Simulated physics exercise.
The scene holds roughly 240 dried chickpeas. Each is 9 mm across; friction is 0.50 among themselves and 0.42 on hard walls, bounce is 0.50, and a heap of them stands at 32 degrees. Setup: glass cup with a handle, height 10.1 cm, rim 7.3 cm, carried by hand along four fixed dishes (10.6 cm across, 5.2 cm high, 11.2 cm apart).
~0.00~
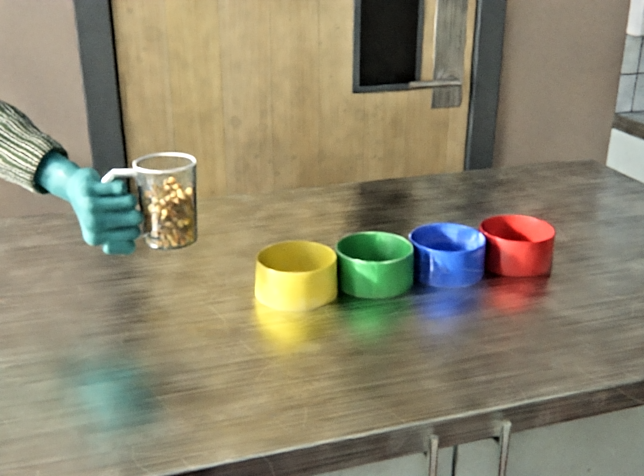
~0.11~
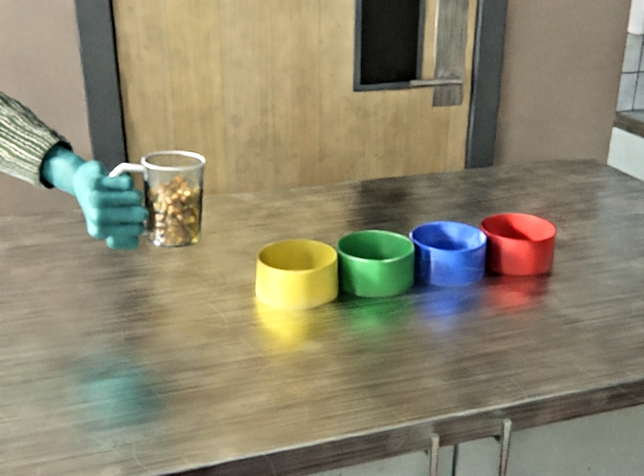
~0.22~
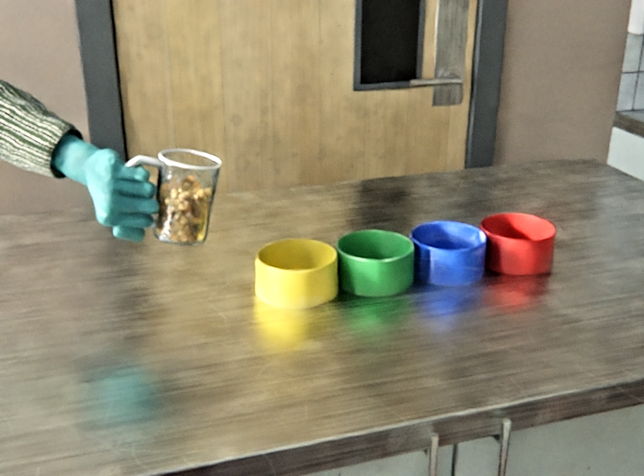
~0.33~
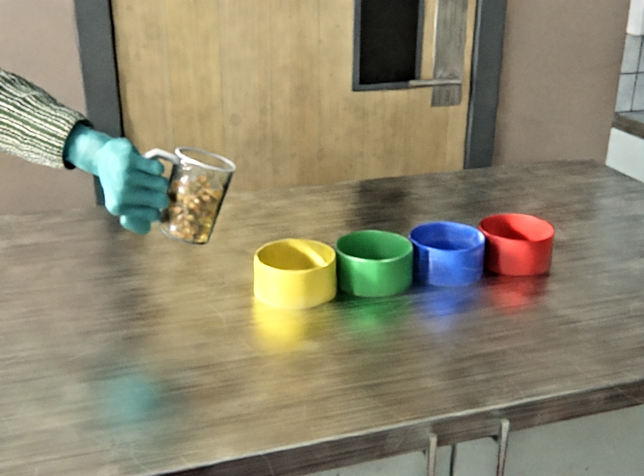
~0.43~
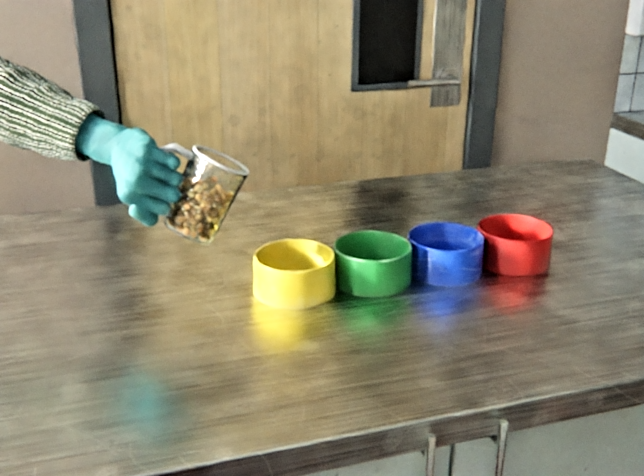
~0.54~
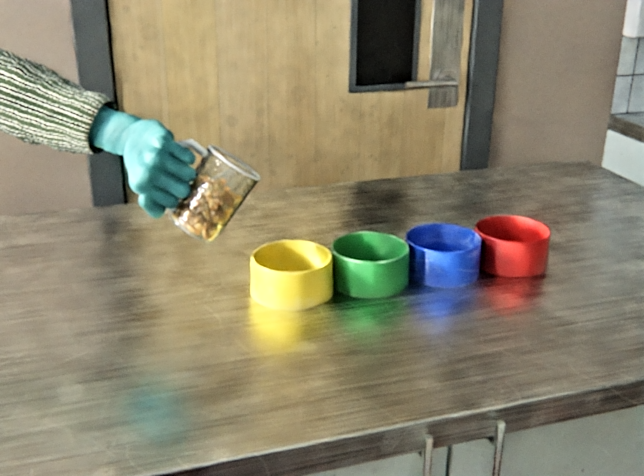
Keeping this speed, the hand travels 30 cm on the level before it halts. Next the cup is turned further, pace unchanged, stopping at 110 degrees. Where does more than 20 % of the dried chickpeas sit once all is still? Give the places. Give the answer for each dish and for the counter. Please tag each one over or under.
Red - under; blue - over; green - over; yellow - under; counter - under.
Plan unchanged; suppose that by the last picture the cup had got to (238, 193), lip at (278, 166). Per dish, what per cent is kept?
In the end red holds 0, blue holds 100, green holds 0, yellow holds 0.
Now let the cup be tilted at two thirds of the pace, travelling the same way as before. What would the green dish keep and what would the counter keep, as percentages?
It would be green 0 and counter 0.
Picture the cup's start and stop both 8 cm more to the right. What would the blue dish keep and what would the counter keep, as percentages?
Blue 80, counter 0.
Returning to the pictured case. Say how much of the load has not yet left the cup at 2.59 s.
It should be near 0 per cent.
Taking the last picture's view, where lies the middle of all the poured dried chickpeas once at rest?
My guess is close to (388, 270).
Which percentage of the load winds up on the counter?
Near 5 percent, roughly speaking.
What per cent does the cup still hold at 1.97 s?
It comes to about 35 percent.
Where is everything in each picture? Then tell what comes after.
In the first picture, cup at (168, 202), tilt 0 degrees, lip at (195, 160), moved 0.0 cm; middle of the pieces at (170, 212); yellow dish at (296, 257); green dish at (374, 247); blue dish at (448, 238); red dish at (517, 229).
In the second picture, cup at (174, 200), tilt 4 degrees, lip at (203, 160), moved 0.6 cm; middle of the pieces at (175, 210).
In the third picture, cup at (185, 198), tilt 12 degrees, lip at (220, 162), moved 2.0 cm; middle of the pieces at (184, 209).
In the fourth picture, cup at (195, 197), tilt 20 degrees, lip at (234, 166), moved 3.4 cm; middle of the pieces at (192, 207).
In the fifth picture, cup at (205, 196), tilt 27 degrees, lip at (247, 171), moved 4.8 cm; middle of the pieces at (200, 206).
In the sixth picture, cup at (213, 196), tilt 36 degrees, lip at (258, 177), moved 6.2 cm; middle of the pieces at (207, 205); yellow dish at (292, 256); green dish at (370, 247); blue dish at (443, 238); red dish at (512, 229). Its pace works out near 75 degrees a second; the hand travels 13 cm a second.
After 1.40 s, tilt 99 degrees; cup holds 100 %.
After 1.97 s, tilt 110 degrees; cup holds 35 %, green 60 %.
Then, at 2.59 s, tilt 110 degrees; cup holds 0 %, blue 25 %, green 70 %.
By 3.1 s all is still; red 0 %, blue 25 %, green 70 %, yellow 0 %, counter 5 %.
